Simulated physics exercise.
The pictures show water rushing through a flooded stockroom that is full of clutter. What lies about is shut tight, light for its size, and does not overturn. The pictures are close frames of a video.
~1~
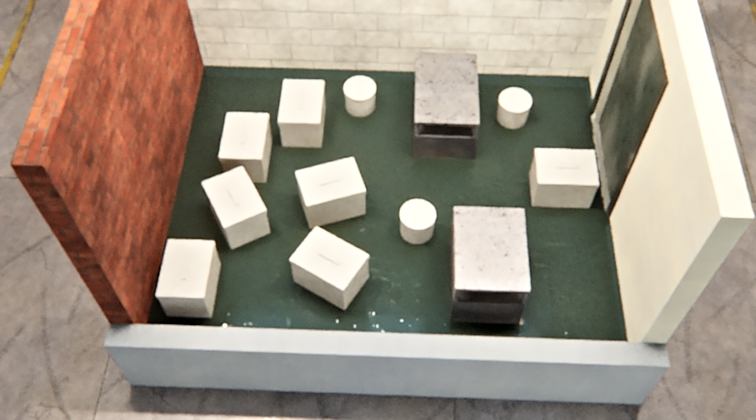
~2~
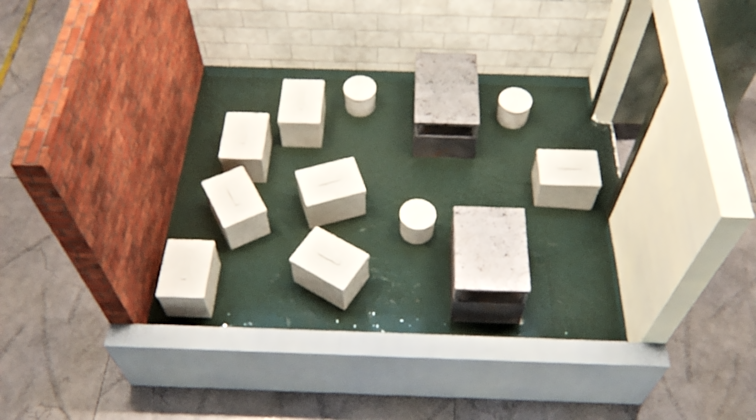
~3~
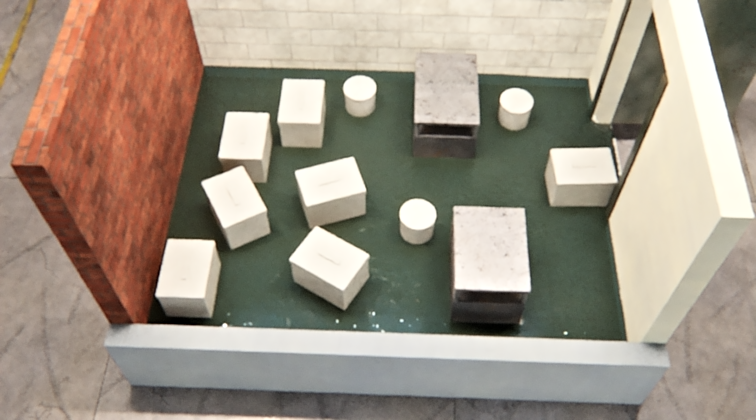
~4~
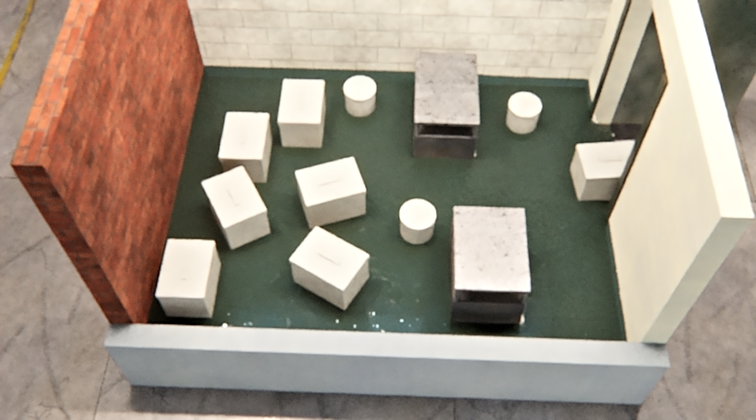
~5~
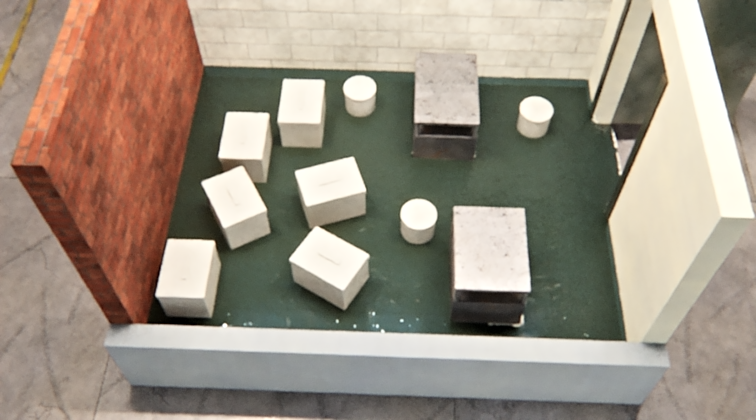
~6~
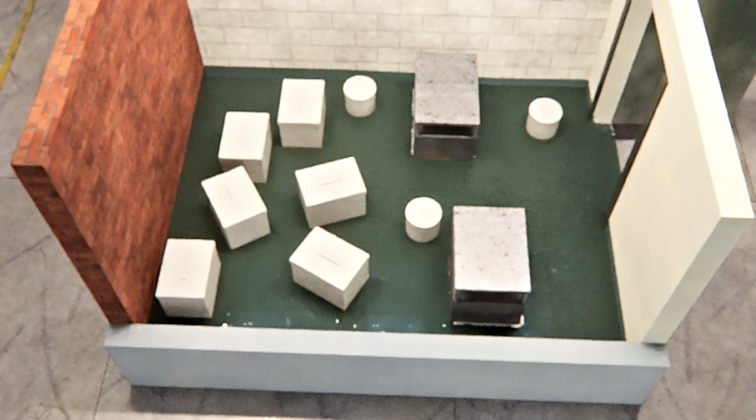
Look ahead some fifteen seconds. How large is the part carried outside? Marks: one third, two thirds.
That comes to between one and two thirds.
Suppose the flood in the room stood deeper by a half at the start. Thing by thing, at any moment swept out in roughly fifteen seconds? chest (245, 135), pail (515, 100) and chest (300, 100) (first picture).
As listed: Stays, through, kept in.
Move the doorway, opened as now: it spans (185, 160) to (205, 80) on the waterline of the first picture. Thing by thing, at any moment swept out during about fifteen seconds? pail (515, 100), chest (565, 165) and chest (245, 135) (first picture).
In that order: Inside, kept in, gone.
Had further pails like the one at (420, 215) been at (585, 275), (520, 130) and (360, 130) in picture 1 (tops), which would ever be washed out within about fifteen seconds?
As listed: Out, yes, carried outside.
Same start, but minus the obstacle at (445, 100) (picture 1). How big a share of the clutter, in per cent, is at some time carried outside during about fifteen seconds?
Some 50 per cent.
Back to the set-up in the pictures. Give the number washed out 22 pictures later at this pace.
4 of them.
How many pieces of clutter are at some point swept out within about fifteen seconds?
4 of them.
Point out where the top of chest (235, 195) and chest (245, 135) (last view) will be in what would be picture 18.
Near (266, 201) and (274, 142).
A moment on, 1 of 10 are out; 9 afloat.
Next, 3 of 10 are out; 7 afloat.
Later, 4 of 10 are out; 6 afloat.
In the end, 4 of 10 are out; 6 afloat.
